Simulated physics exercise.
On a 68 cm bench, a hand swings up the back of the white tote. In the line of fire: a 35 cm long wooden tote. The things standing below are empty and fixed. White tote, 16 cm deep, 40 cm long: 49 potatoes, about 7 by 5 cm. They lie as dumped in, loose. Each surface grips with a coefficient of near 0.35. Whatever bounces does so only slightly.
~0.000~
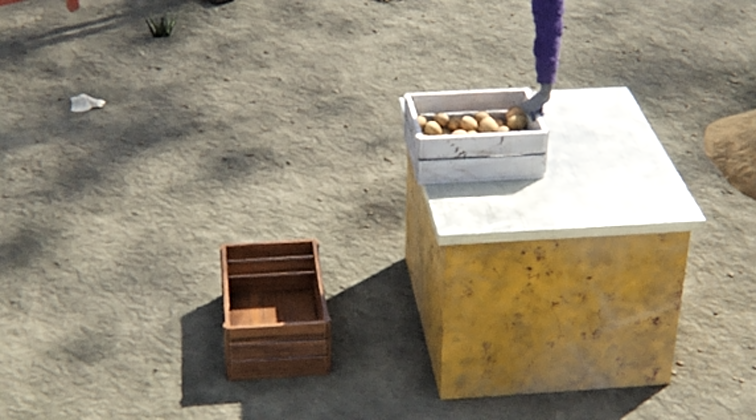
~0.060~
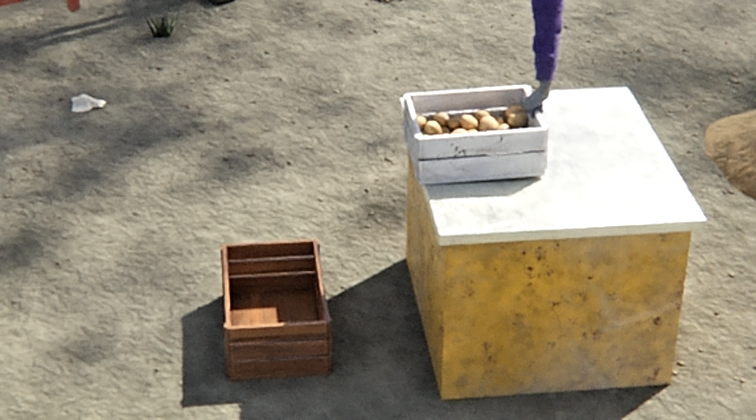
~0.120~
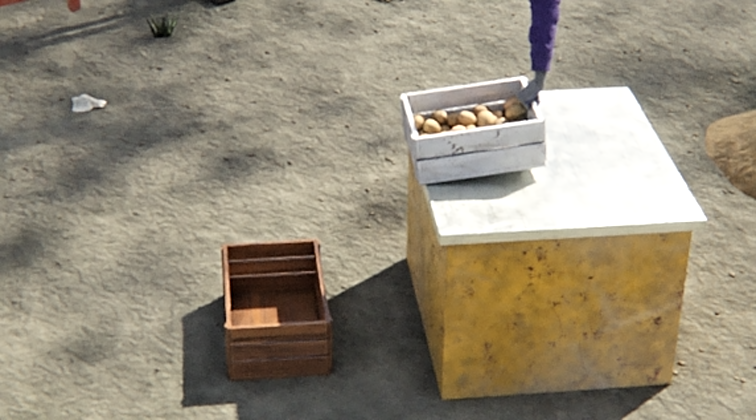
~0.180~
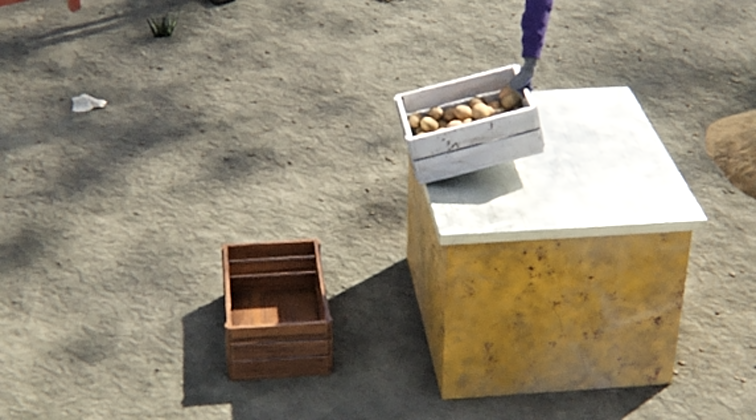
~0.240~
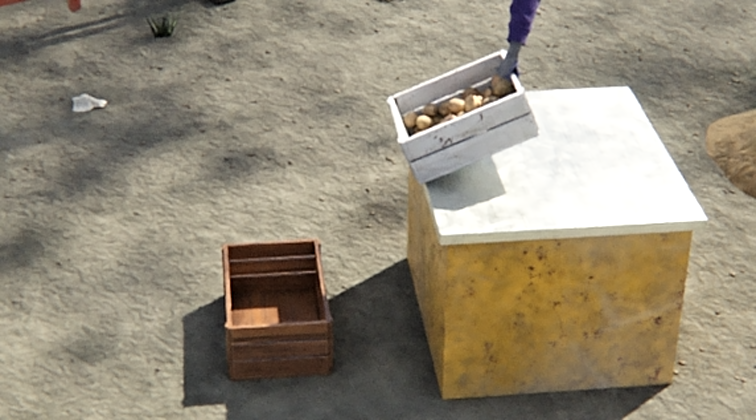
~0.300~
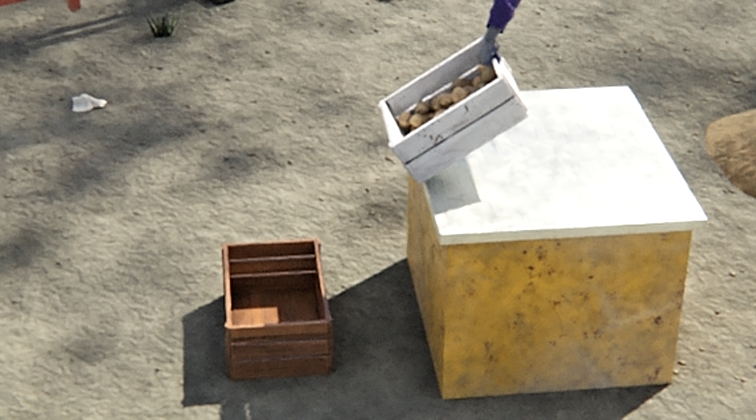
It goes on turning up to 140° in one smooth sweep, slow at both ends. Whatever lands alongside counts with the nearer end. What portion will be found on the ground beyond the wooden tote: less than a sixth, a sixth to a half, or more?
Ground beyond the wooden tote: Below one sixth.
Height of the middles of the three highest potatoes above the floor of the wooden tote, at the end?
7 cm or thereabouts.
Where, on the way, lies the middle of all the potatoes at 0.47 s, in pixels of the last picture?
You'd find the load's middle at roughly (419, 105).
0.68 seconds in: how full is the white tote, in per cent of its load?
Share still inside is roughly 85 %.
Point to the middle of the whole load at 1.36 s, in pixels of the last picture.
Roughly at pixel (287, 319).
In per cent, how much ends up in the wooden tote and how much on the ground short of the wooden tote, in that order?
The shares come out near 70 and 30 in a hundred.
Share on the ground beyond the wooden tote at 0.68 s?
Close to 0 in a hundred.
After 0.47 s, tilt 69°; 49 still in the white tote.
After 0.68 s, tilt 113°; 41 still in the white tote and 8 in the air.
After 0.98 s, tilt 140°; 33 in the wooden tote and 16 in the air.
Outcome (at 1.36 s), 34 in the wooden tote, 14 on the ground short of the wooden tote and 1 on the ground beyond the wooden tote. Asked share, 1 of 49, 2 per cent.
